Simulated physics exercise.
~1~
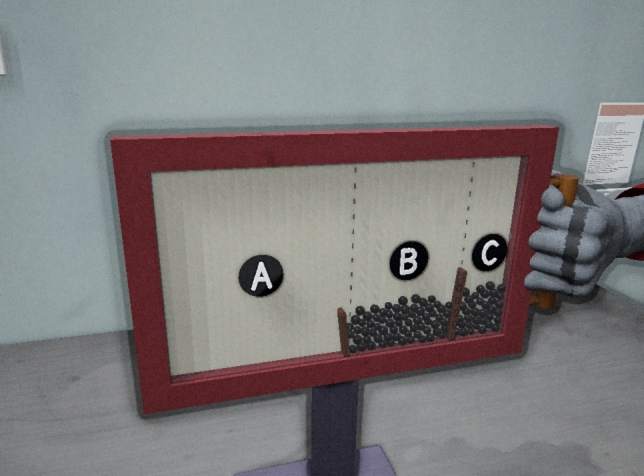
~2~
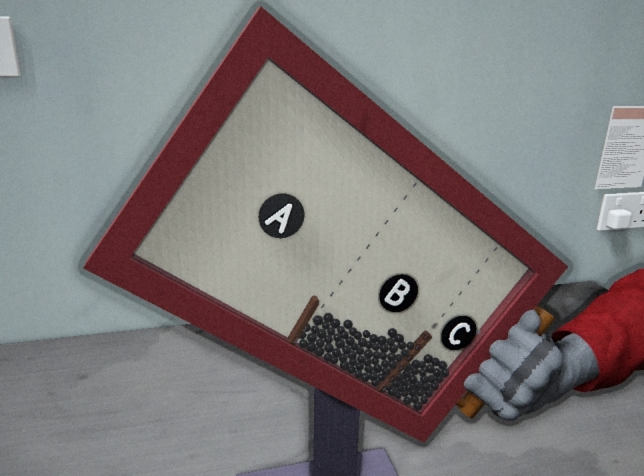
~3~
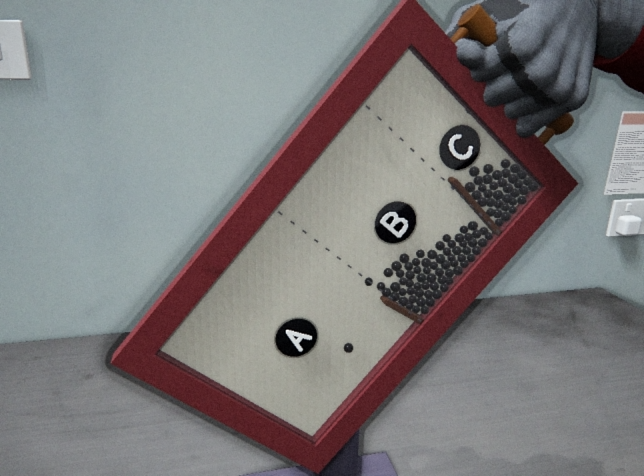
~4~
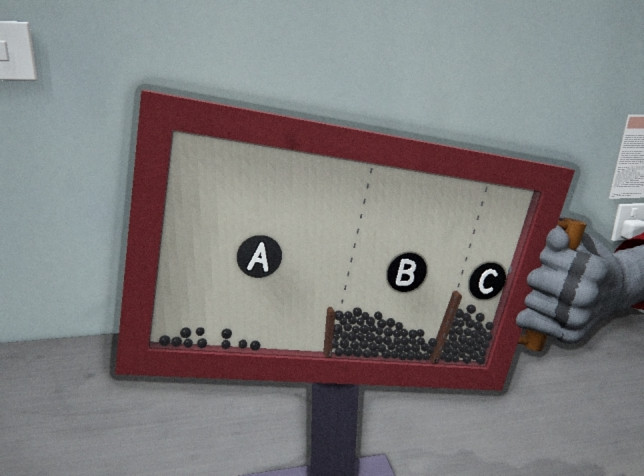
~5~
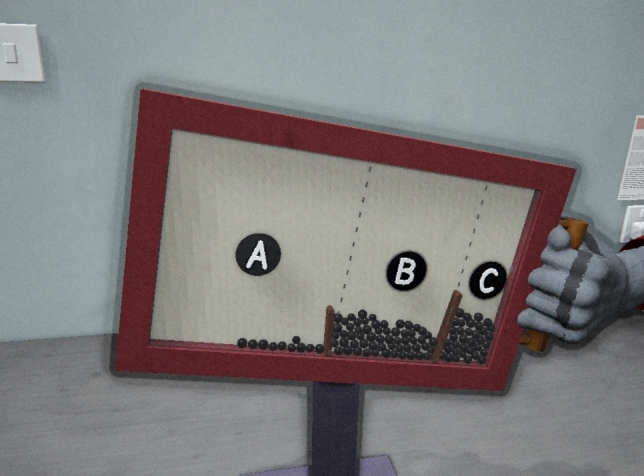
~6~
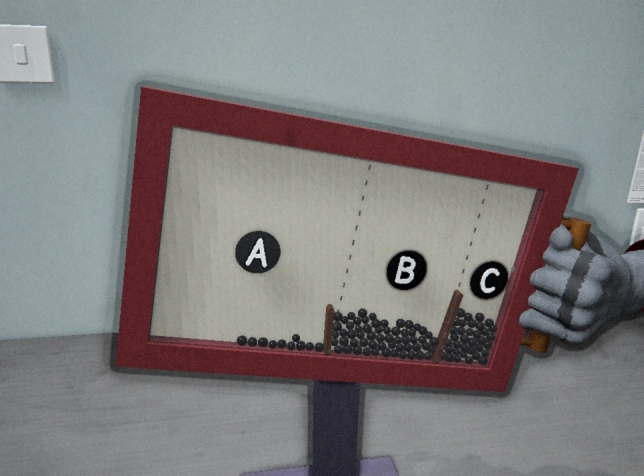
In a room with pale blue-green walls and a grey worktop, seen from the front with a slight sideways drift, a red-framed box stands on a dark post. Black beads fill the bottoms of strips B and C behind brown dividers, while wide strip A on the left is empty. A grey-gloved hand tips the box steeply clockwise, then swings it far anticlockwise, and a few beads spill into A. The hand turns it back to a slight clockwise tilt, and the spilled beads roll right, settling against the divider, most beads still in B and C.
